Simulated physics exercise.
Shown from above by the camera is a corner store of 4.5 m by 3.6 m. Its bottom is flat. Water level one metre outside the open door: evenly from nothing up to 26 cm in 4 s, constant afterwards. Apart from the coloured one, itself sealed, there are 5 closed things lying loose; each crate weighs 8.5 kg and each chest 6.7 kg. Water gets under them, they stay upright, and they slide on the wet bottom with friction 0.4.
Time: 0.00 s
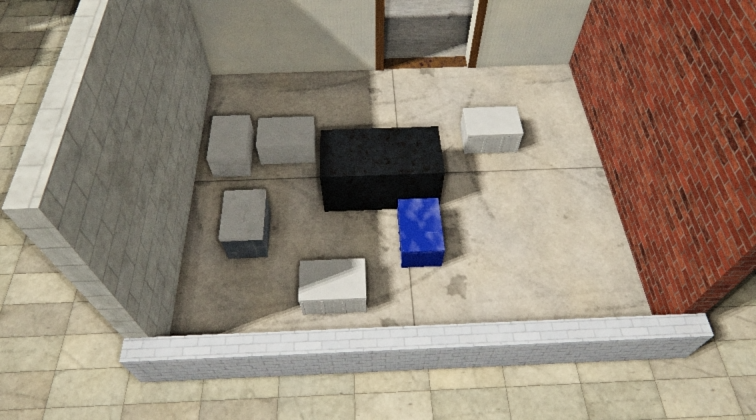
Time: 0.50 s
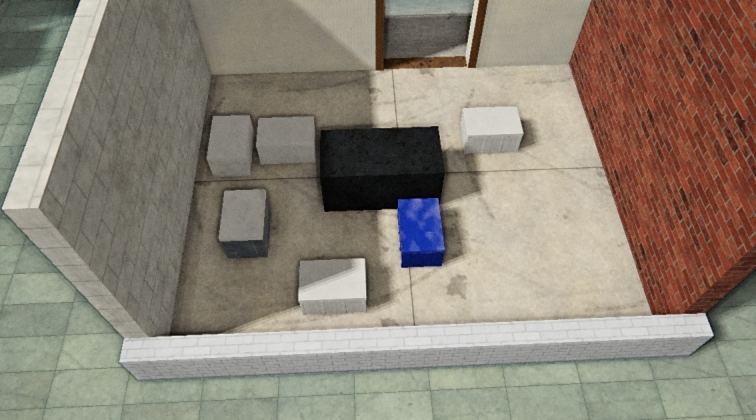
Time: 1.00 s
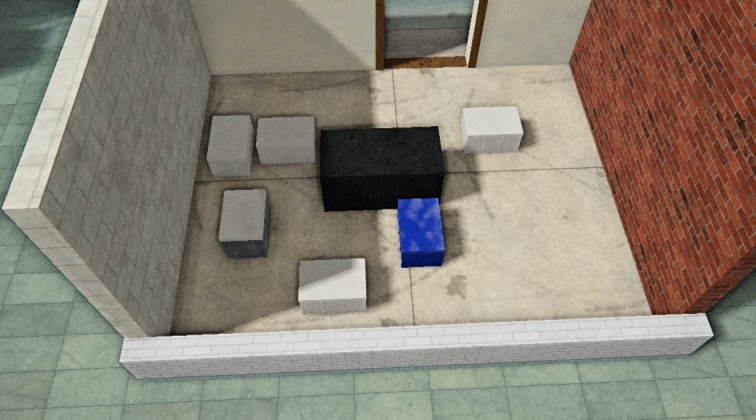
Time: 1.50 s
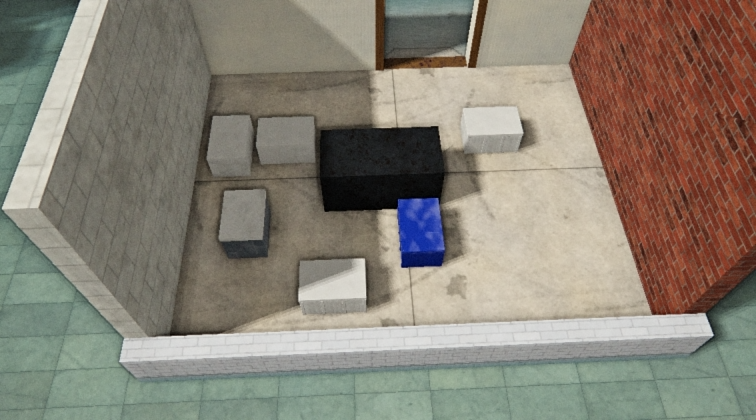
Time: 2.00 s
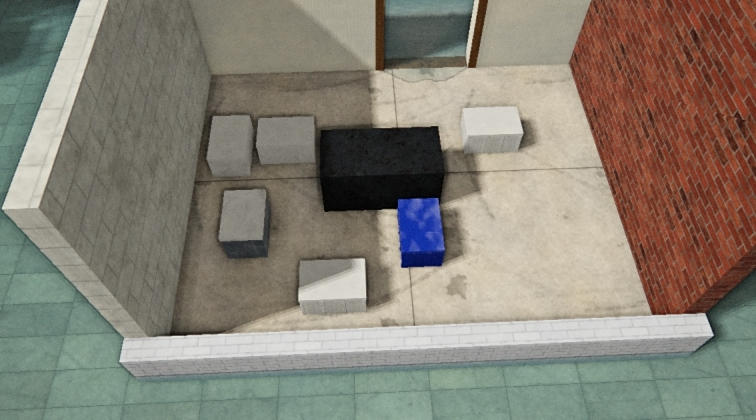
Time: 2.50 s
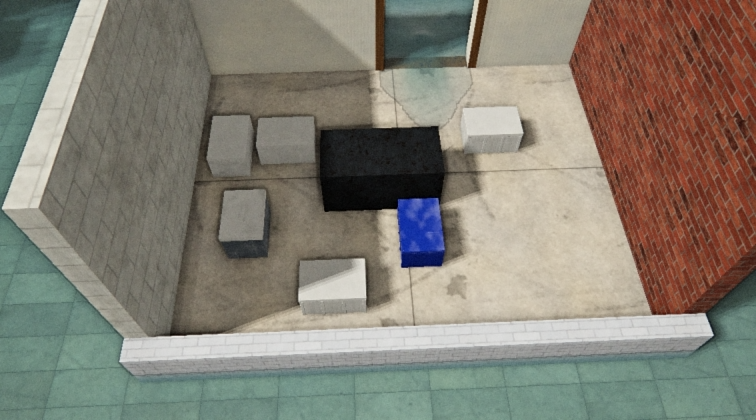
In a small walled corner store seen from above, greenish water spread over the paving outside, then began creeping in through the open doorway, while the blue crate and the other boxes stayed still.
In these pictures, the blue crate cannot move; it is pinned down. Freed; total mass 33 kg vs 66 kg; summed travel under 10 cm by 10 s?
I'd say it gets by with the lighter one.
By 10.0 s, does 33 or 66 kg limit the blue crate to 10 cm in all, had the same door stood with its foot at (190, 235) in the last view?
In that case only the larger load is enough.
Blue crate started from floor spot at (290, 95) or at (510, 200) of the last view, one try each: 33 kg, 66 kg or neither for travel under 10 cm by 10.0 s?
Note, in order: Both OK; heavier only OK.
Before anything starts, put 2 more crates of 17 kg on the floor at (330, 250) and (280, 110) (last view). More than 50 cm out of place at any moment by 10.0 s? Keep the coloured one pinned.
Result, in order - falls shy; falls shy.
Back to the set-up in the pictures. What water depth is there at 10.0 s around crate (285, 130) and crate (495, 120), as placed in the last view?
First roughly 9 cm, second roughly 7 cm.
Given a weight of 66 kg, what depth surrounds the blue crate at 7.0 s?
1 cm, roughly.
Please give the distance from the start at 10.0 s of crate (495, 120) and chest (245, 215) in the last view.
First 200 cm, then 40 cm.
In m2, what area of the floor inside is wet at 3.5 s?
Somewhere around 3.5 m2, roughly.
After 3.5 s the blue crate would be 0 cm from its start with 33 kg and 0 cm from its start with 66 kg; 0 cm of water round it then.
After 4.5 s the blue crate would be 0 cm from its start with 33 kg and 0 cm from its start with 66 kg; 1 cm of water round it then.
After 7.0 s the blue crate would be 0 cm from its start with 33 kg and 0 cm from its start with 66 kg; 1 cm of water round it then.
After 10.0 s the blue crate would be 0 cm from its start with 33 kg and 0 cm from its start with 66 kg; 7 cm of water round it then.
